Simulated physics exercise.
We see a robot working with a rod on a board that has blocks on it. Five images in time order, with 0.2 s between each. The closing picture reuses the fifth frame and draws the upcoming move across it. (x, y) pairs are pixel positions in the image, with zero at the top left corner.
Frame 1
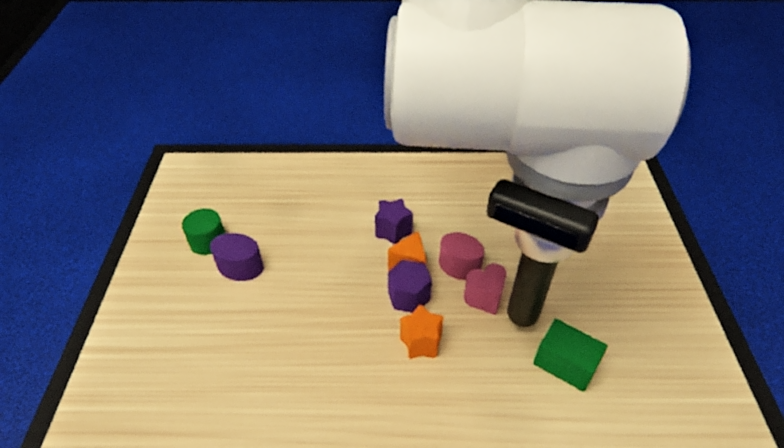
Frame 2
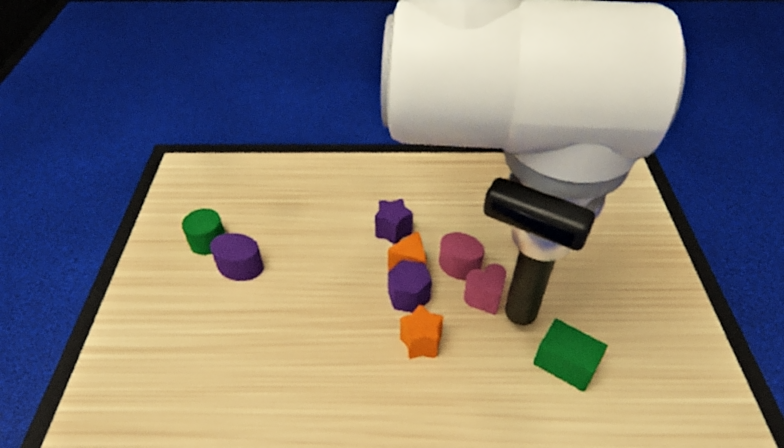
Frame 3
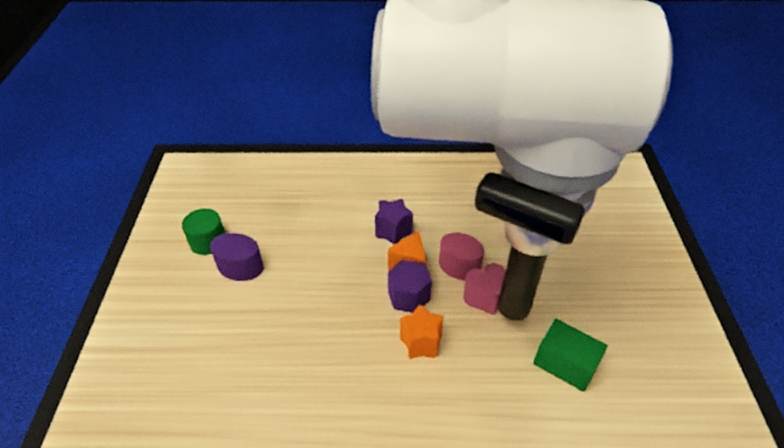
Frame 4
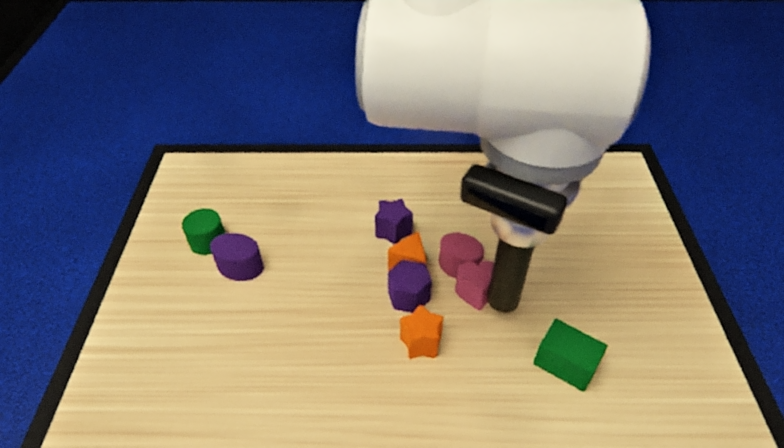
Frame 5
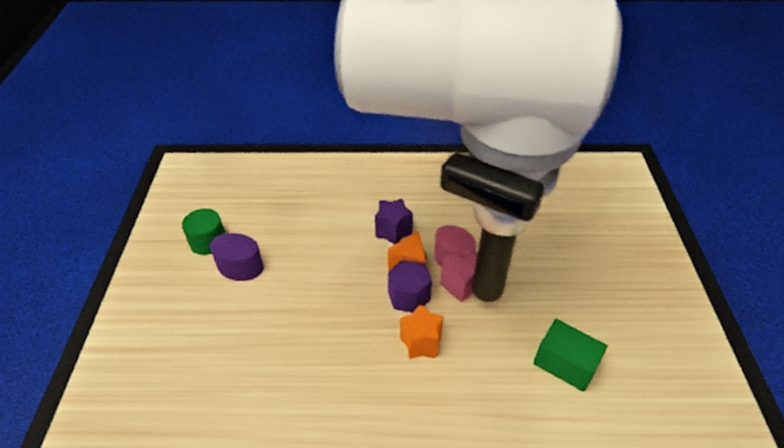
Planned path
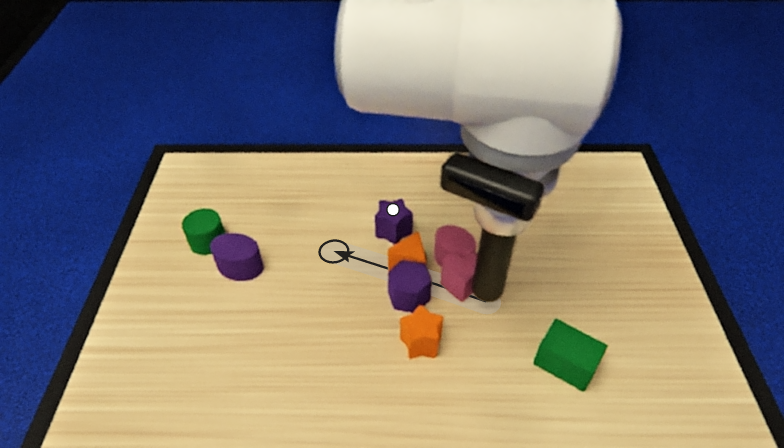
A large white robot arm holding a dark rod reaches over a pale wooden board with a black edge on a blue surface, seen from above at an angle. Green and purple round blocks sit left, purple, orange and pink blocks cluster mid-board, and a green block lies lower right. The rod moves left, pushing the pink heart leftward, and the pink oval shifts slightly, while the camera stays still.
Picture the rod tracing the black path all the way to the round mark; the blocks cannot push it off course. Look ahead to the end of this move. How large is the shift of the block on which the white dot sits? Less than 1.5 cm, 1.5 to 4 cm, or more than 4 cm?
Shift of under 1.5 cm.
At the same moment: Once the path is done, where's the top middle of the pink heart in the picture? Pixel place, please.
About (414, 231).
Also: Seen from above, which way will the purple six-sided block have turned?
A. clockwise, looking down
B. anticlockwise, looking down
The answer is B.
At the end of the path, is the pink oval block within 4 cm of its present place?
Going by the path, yes.
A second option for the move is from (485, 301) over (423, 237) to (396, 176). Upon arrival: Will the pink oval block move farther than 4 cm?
I believe so.
The line goes straight from (485, 301) to (334, 251); the dot is on the purple star.
The first path, step by step. One third of the way, rod (433, 271); purple six-sided block (403, 276), turned 10° anticlockwise; orange three-sided block (395, 242); pink oval block (441, 219), turned 45° clockwise; pink heart (423, 240), turned 40° clockwise.
Two thirds of the way, rod (382, 255); purple six-sided block (387, 277), turned 45° anticlockwise; orange three-sided block (365, 229), turned 60° clockwise; pink oval block (440, 217), turned 50° clockwise; pink heart (414, 231), turned 65° clockwise.
At the end, rod (333, 239); purple star unmoved; purple six-sided block (387, 277), turned 45° anticlockwise; orange three-sided block (339, 211), turned 110° clockwise; orange star unmoved; pink oval block (440, 217), turned 50° clockwise; pink heart (414, 231), turned 65° clockwise.
